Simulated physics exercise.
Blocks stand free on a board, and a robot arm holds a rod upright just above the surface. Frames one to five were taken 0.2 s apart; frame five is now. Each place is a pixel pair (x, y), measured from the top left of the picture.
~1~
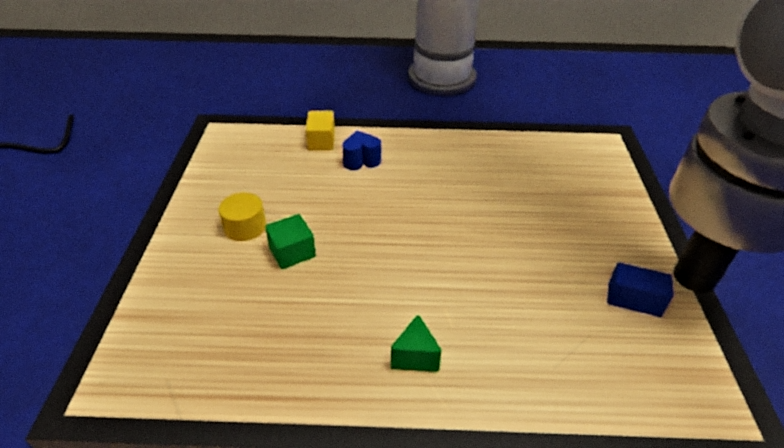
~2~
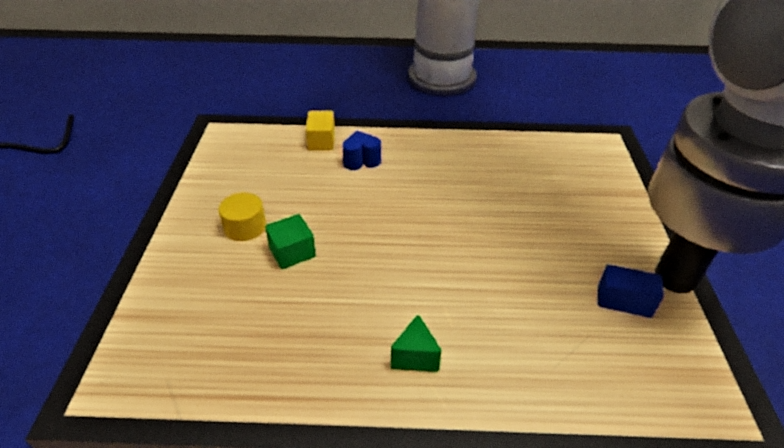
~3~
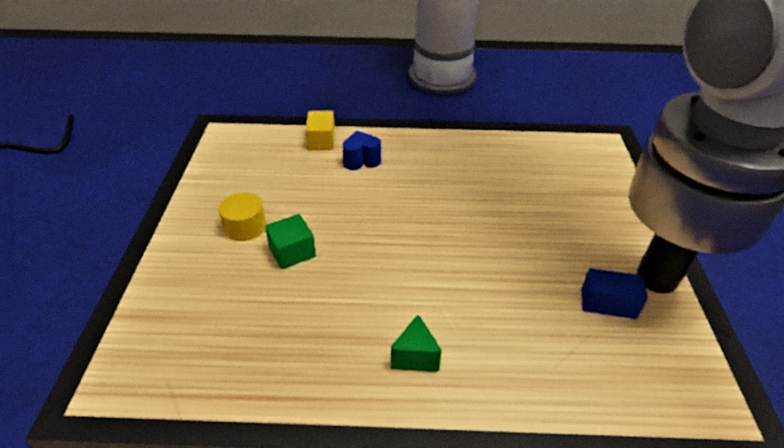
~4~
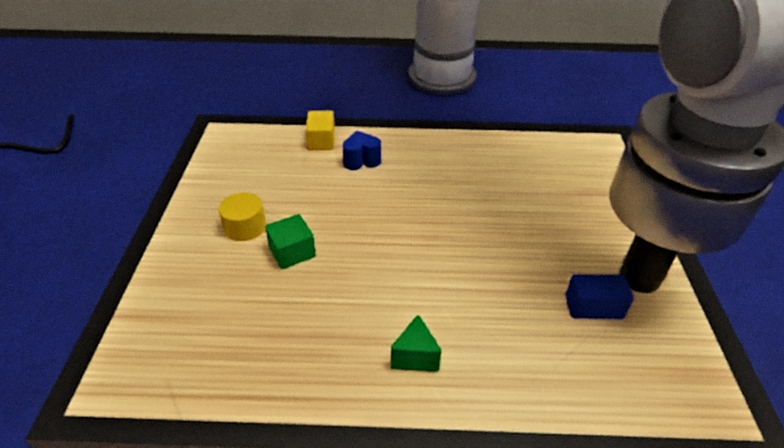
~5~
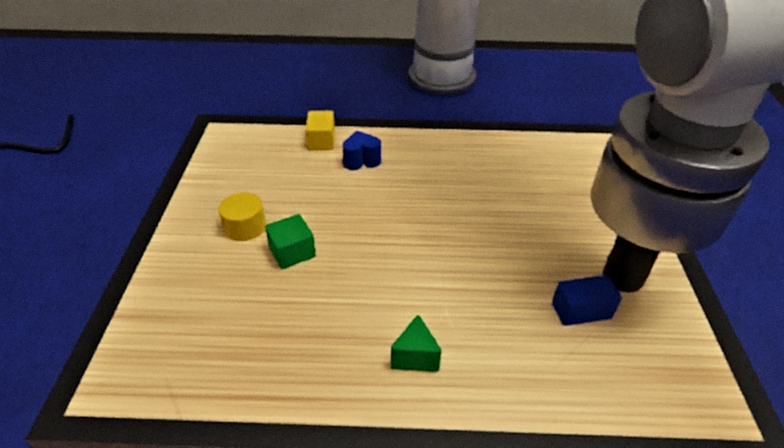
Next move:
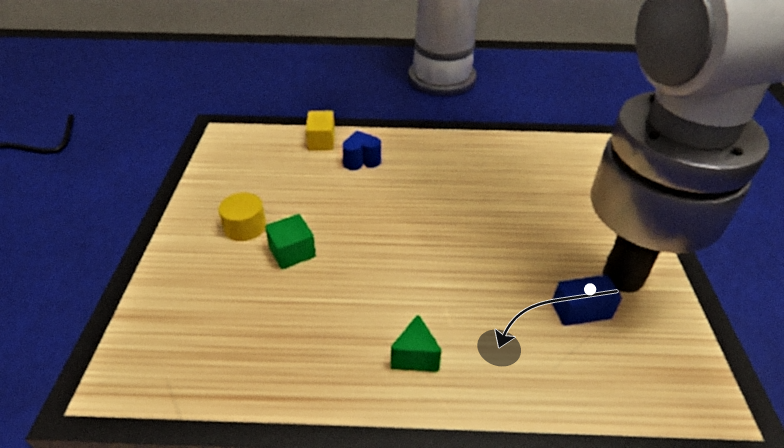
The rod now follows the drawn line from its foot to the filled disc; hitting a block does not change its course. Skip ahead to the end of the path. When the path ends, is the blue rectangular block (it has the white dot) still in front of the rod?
I expect so.
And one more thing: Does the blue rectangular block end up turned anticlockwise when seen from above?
The answer is yes.
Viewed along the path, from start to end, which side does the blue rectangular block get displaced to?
It heads left.
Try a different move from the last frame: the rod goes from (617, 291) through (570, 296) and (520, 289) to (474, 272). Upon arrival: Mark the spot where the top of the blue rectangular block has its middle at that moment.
The blue rectangular block ends near (547, 310).
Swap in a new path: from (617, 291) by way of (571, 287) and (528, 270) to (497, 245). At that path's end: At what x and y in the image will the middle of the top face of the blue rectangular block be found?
The top centre is at (561, 297).
The line goes from (617, 291) over (569, 298) and (524, 312) to (499, 347); the dot is on the blue rectangular block.
On the path given first. One third of the way, rod at (573, 286); blue rectangular block at (557, 309), turned 45° anticlockwise.
Two thirds of the way, rod at (527, 299); blue rectangular block at (532, 333), turned 90° anticlockwise.
At the end, rod at (502, 335); green triangle unmoved; blue rectangular block at (528, 374), turned 125° anticlockwise.
